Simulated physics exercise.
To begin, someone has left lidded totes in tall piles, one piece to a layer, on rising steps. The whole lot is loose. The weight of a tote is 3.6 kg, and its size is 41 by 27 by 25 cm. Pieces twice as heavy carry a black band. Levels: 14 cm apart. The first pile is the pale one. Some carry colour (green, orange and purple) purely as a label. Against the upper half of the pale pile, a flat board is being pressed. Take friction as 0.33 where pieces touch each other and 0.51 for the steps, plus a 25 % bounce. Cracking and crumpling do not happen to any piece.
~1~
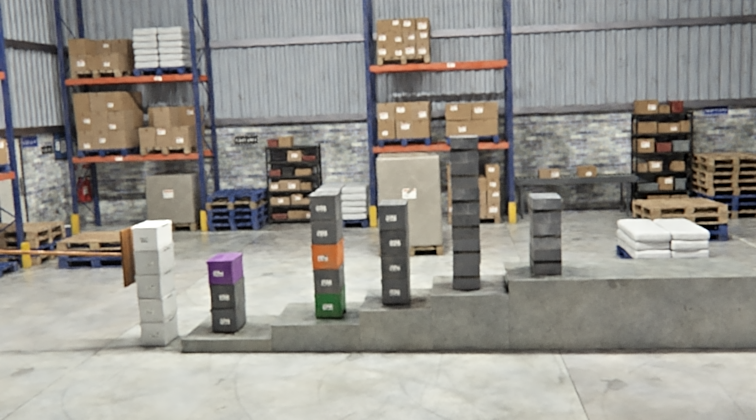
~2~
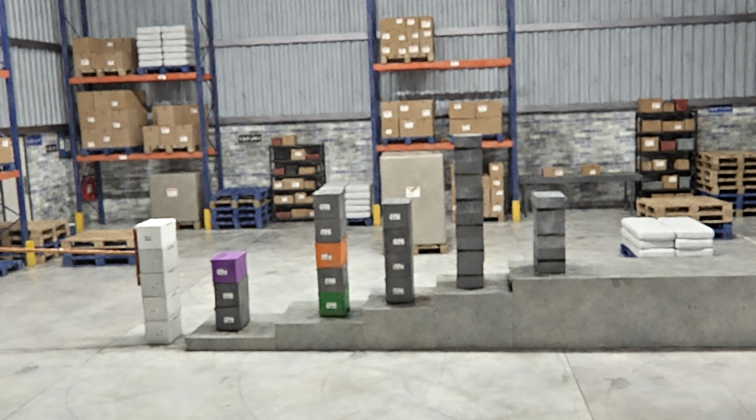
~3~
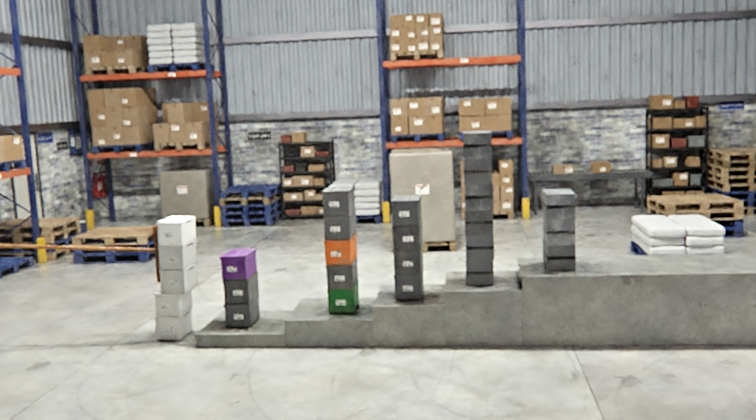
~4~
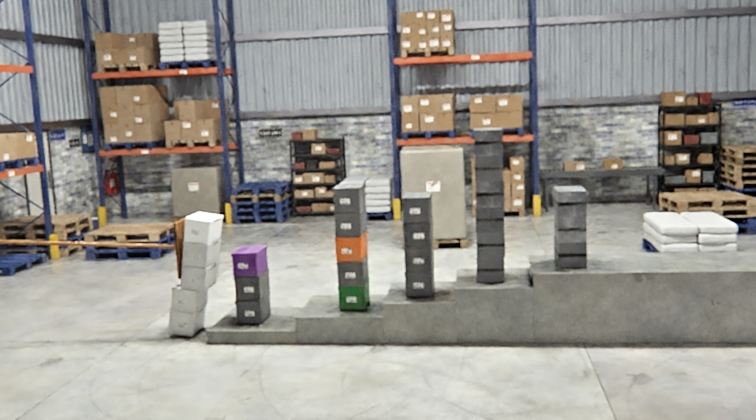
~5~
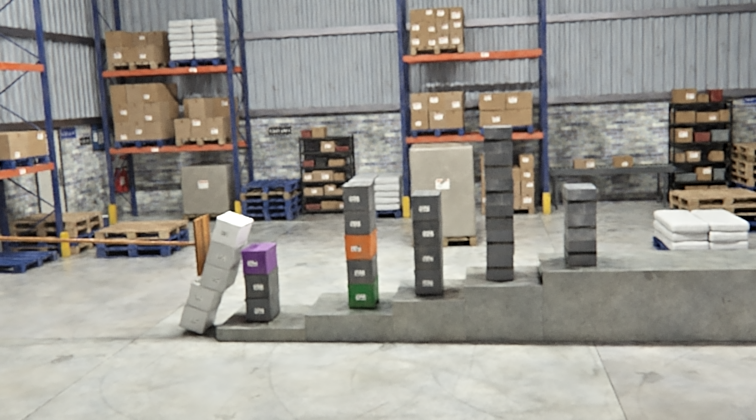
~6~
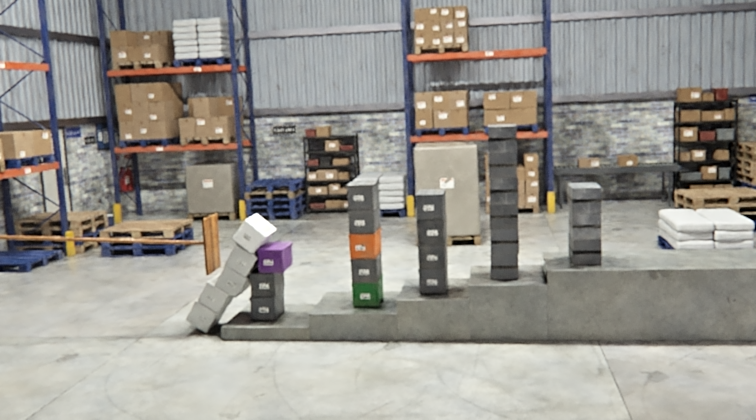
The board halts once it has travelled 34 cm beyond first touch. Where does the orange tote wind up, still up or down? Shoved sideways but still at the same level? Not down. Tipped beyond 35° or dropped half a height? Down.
Once all is still, the orange tote is still up.
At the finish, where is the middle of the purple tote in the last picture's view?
Its centre finishes around pixel (344, 290) in the last picture.
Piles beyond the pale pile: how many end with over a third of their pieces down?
Count: 1.
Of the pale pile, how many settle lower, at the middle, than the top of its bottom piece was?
I count 1 of the pale pieces.
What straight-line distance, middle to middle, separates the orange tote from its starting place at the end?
About 0 cm.
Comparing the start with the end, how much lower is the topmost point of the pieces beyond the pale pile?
About 0 cm lower.
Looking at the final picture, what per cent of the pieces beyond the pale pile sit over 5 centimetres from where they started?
Displaced: 10 %.
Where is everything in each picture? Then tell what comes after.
In the first frame (pixels give the middle of a visible side; the camera pans a little), board (122, 252) 11 cm short; orange tote (325, 257); green tote (328, 306); purple tote (220, 273); none of the others has stirred.
The second frame shows board (136, 250) 5 mm short; orange tote (328, 256).
The third frame shows board (155, 247) 10 cm in; orange tote (338, 253).
The fourth frame shows board (176, 244) 20 cm in, top of the pale pile leaning 10°; orange tote (349, 250); none of the others has stirred.
The fifth frame shows board (195, 241) 30 cm in, top of the pale pile leaning 21°; orange tote (358, 248); none of the others has stirred.
The sixth frame shows board (204, 240) 34 cm in, stopped, top of the pale pile leaning 40°; orange tote (362, 247); purple tote (270, 262) 12 cm from its place; green tote (365, 295); one has shifted.
Then, 0.07 s past the last view, 5 of the pale pile down; none of the 21 other totes down, 2 disturbed; orange tote unmoved; purple tote 7° from how it stood.
Then, 0.23 s past the last view, 5 of the pale pile down; none of the 21 other totes down, 3 disturbed; orange tote unmoved; purple tote 20° from how it stood.
Then, 0.43 s past the last view, 5 of the pale pile down; 2 of the 21 other totes down; orange tote unmoved; purple tote 53° from how it stood, 22 cm lower.
Then, 0.63 s past the last view, 5 of the pale pile down; 2 of the 21 other totes down; orange tote unmoved; purple tote on its side.
In the end, 5 of the pale pile down; 2 of the 21 other totes down; orange tote unmoved; purple tote on its side; green tote unmoved. From the last view, middles, orange tote near (367, 243), purple tote near (344, 290).
